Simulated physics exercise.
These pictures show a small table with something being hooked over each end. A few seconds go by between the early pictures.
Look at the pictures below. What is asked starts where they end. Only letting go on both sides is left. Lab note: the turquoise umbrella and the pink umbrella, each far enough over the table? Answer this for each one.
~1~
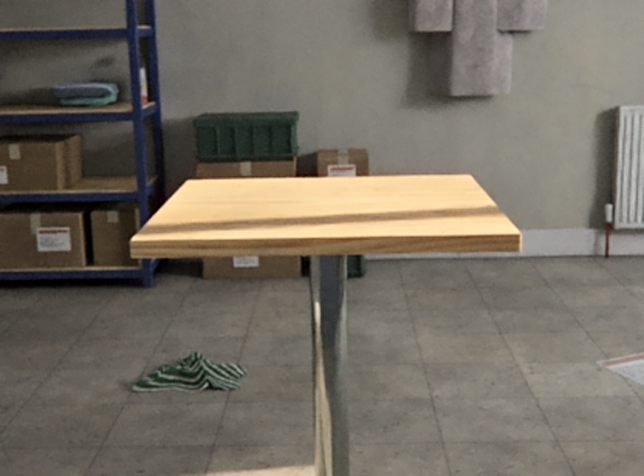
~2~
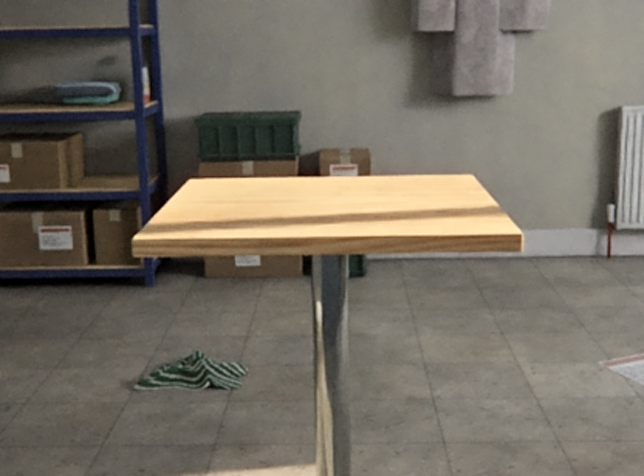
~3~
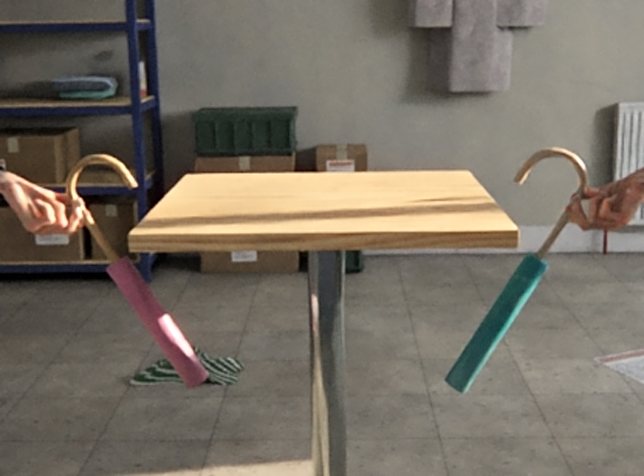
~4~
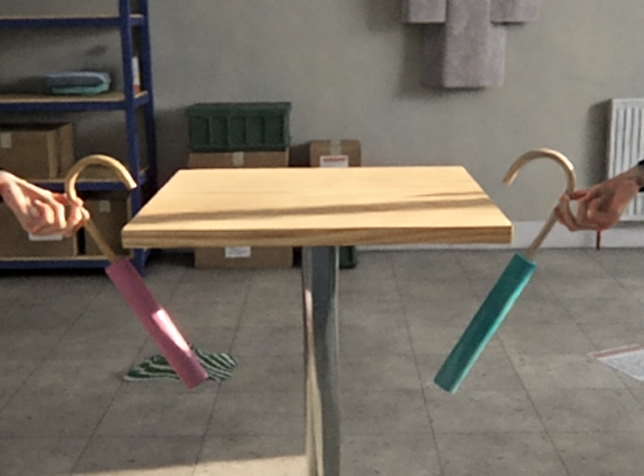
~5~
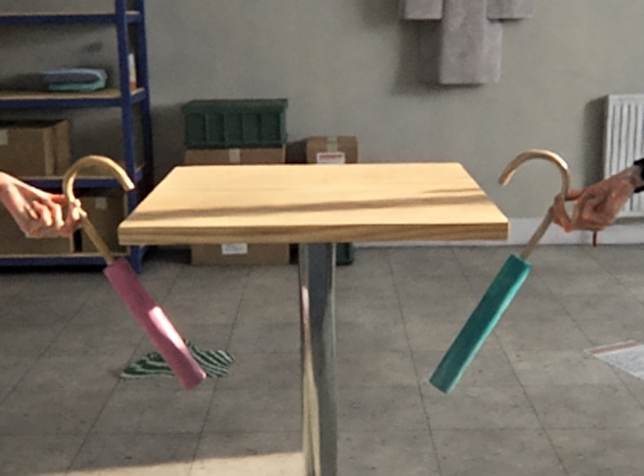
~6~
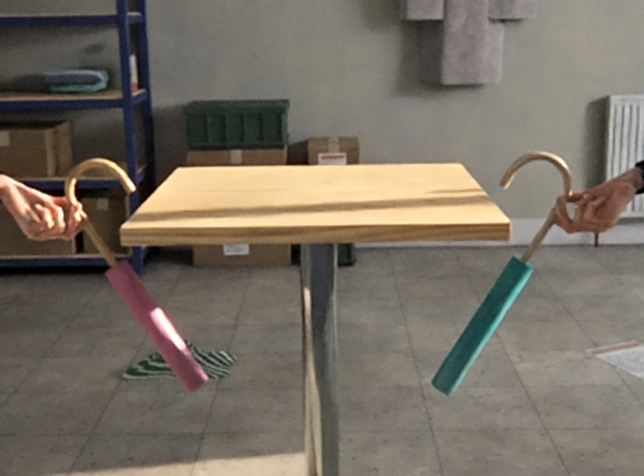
Turquoise umbrella: Dropped; pink umbrella: Dropped.
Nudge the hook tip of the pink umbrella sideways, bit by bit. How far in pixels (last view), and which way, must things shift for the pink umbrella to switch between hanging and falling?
I'd say close to 20 pixels, heading right.
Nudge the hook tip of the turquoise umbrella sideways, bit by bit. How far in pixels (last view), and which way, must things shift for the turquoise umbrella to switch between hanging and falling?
Shift: 20 pixels, leftwards.
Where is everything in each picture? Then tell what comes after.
In the first picture, table (327, 210).
In the second picture, table (329, 210).
In the third picture, still on the way; turquoise umbrella (501, 269); table (325, 205).
In the fourth picture, still on the way; pink umbrella (150, 271); table (319, 201).
In the fifth picture, still on the way; turquoise umbrella (485, 270); table (316, 198).
In the sixth picture, in place, still held; turquoise umbrella (487, 272); pink umbrella (149, 274); table (317, 198).
Then, 0.36 s on from there, turquoise umbrella at the bottom near (510, 430); pink umbrella at the bottom near (135, 437).
Then, 0.64 s on from there, turquoise umbrella at the bottom; pink umbrella at the bottom.
In the end, the turquoise umbrella falls to the floor; the pink umbrella falls to the floor.
